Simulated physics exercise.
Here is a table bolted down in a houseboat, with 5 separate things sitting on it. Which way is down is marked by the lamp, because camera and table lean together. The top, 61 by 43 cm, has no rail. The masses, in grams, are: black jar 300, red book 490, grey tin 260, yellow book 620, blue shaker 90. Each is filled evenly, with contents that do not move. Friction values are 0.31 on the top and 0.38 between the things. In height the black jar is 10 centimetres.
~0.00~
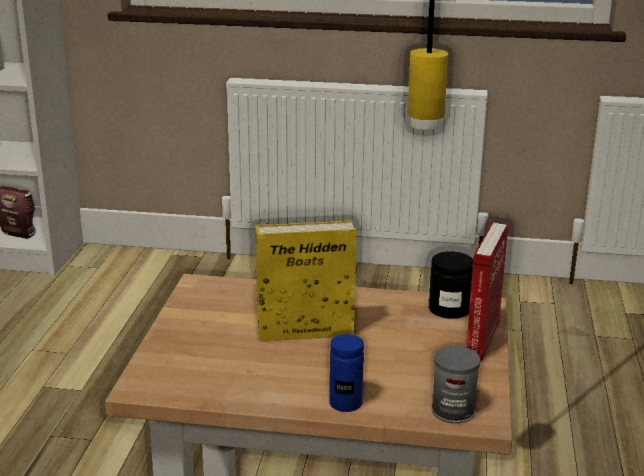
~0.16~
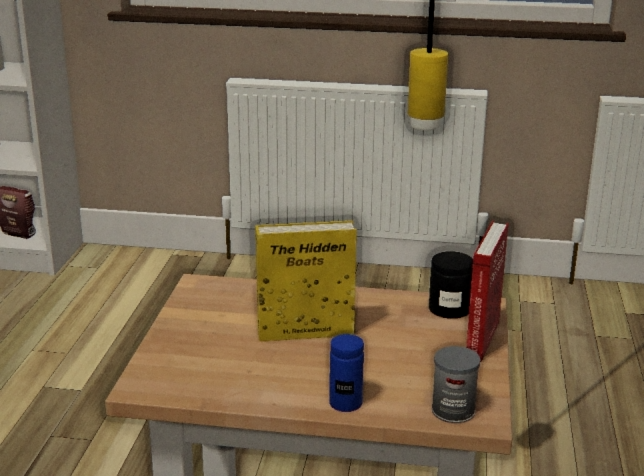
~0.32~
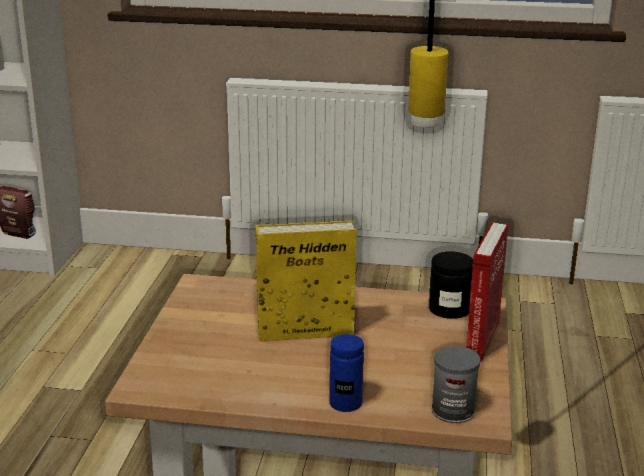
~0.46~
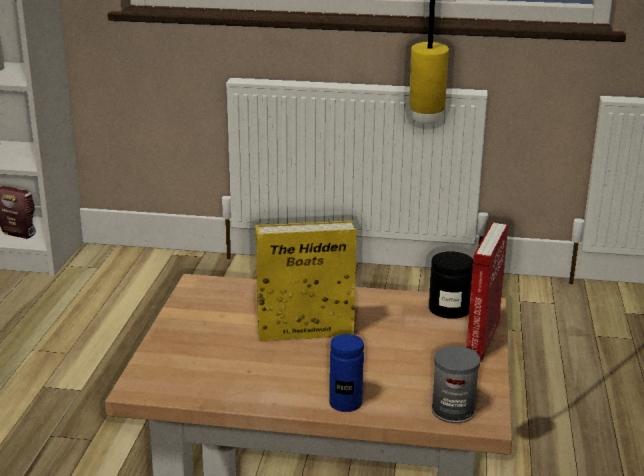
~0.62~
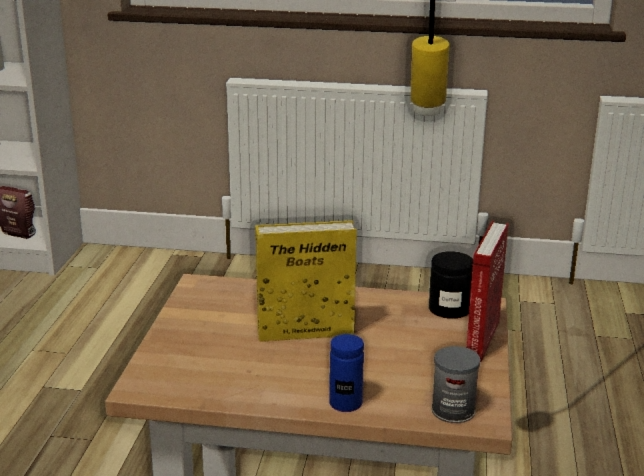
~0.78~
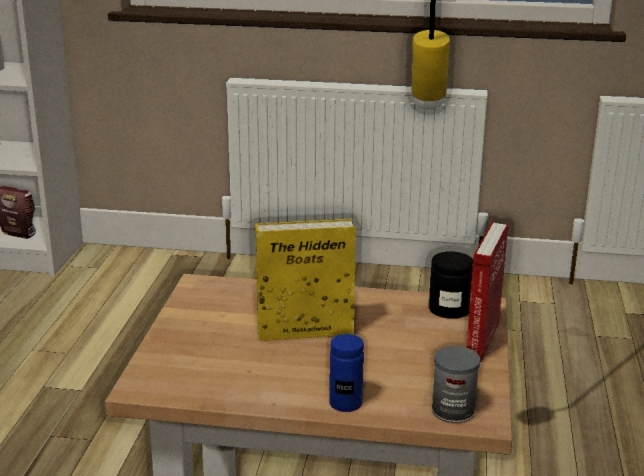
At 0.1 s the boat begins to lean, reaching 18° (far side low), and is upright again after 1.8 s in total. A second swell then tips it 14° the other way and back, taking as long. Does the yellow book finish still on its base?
No, it goes down.
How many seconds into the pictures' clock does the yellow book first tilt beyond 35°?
It happens at about 1.0 s.
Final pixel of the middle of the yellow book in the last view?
Roughly at pixel (344, 391).
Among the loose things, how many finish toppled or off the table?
2.
By 1.78 s, boat heeled 1°, far side down; yellow book now off the table.
By 4.58 s, boat level; red book now off the table.
When it is over (5.5 s), off the table and tipped over, red book and yellow book; the other 3 within 5 cm of the start. In the last view, yellow book near (344, 391).
